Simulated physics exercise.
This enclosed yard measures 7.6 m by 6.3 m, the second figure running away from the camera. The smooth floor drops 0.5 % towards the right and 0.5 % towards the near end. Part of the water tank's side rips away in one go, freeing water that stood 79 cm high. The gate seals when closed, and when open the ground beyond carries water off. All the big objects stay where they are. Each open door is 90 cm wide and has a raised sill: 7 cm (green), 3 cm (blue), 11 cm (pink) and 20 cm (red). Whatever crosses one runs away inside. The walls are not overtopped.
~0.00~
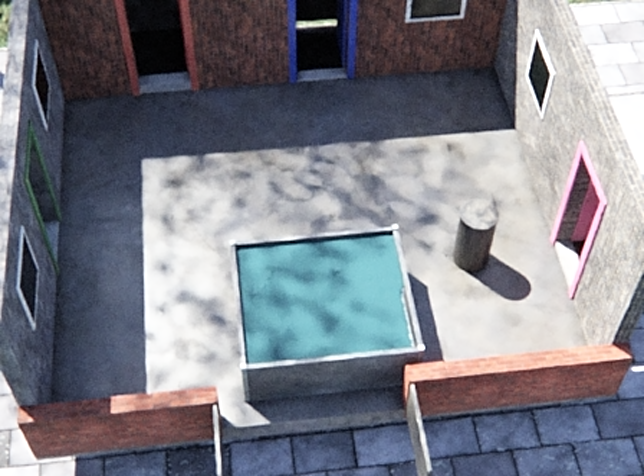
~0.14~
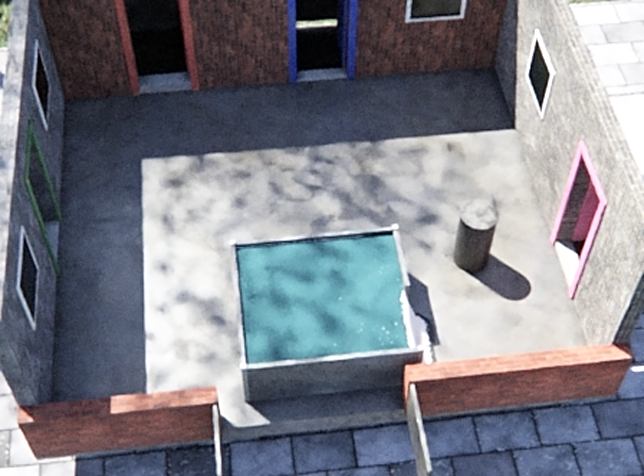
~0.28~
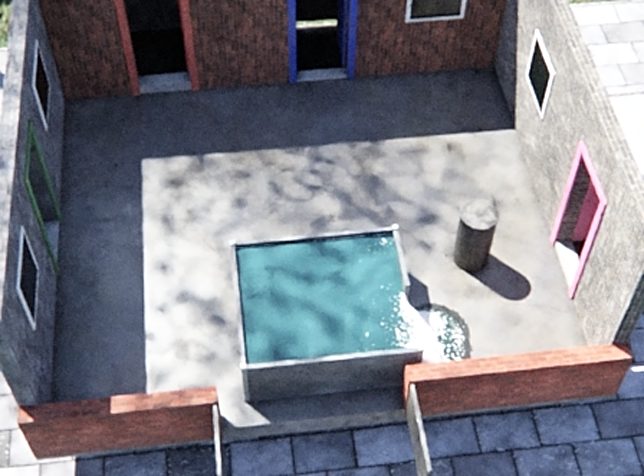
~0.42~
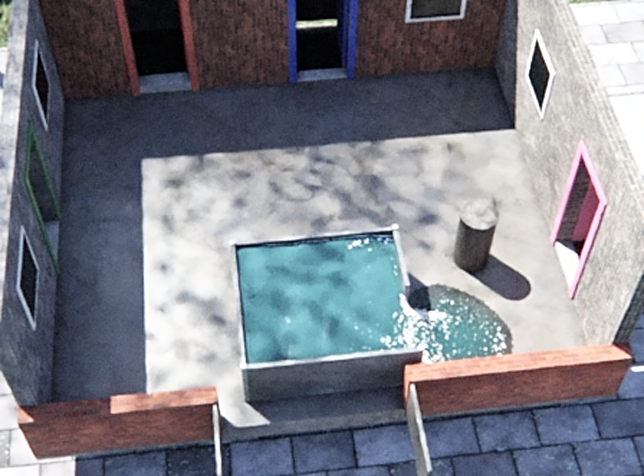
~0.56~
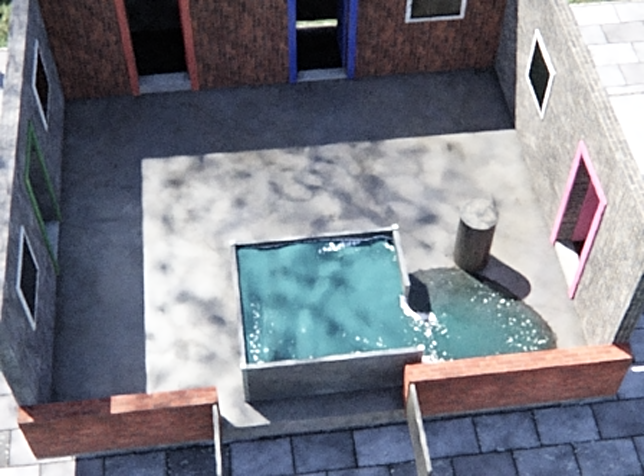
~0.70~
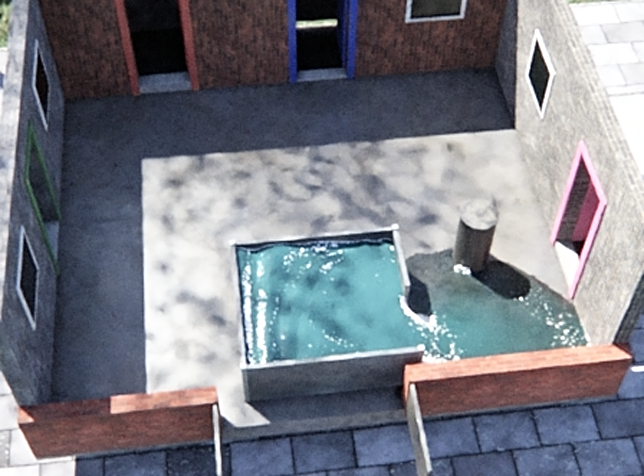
Water in the still, square tank suddenly burst out through its right side, splashed onto the yard floor, and spread rightward in a widening sheet, flowing around the short round pillar and along the low brick wall.
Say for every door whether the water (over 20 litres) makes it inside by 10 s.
The water let in: At the green door it does not reach the limit; at the blue door it goes over the limit; at the pink door it passes the limit; at the red door it stays under the limit.
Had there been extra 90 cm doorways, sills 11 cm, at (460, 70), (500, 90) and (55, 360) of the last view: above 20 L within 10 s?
In turn: Over, above, below.
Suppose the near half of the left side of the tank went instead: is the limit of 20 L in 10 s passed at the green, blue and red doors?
Then: Green above, blue above, red not over.
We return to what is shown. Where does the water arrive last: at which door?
It is the green one.
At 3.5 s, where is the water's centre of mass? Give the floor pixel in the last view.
Around (417, 279).
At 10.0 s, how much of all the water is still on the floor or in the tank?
Some 88 per cent remains.
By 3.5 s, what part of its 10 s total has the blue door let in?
About 0 per cent.
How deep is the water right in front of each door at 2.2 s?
In cm: Green 0, blue 0, pink 24, red 0.
After 1.4 s water covers 15 % of the floor and is deepest (64 cm) near (580, 363); green door not reached, blue door not reached, pink door 25 cm at the sill, 11 L in, red door not reached.
After 2.2 s water covers 20 % of the floor and is deepest (55 cm) near (592, 362); green door not reached, blue door not reached, pink door 24 cm at the sill, 66 L in, red door not reached.
After 3.5 s water covers 35 % of the floor and is deepest (34 cm) near (566, 321); green door not reached, blue door not reached, pink door 21 cm at the sill, 138 L in, red door not reached.
After 6.0 s water covers 60 % of the floor and is deepest (24 cm) near (494, 68); green door not reached, blue door 8 cm at the sill, 41 L in, pink door 20 cm at the sill, 247 L in, red door 4 cm at the sill, 0 L in.
After 10.0 s water covers 95 % of the floor and is deepest (14 cm) near (596, 373); green door 8 cm at the sill, 1 L in, blue door 6 cm at the sill, 86 L in, pink door 13 cm at the sill, 303 L in, red door 4 cm at the sill, 0 L in.
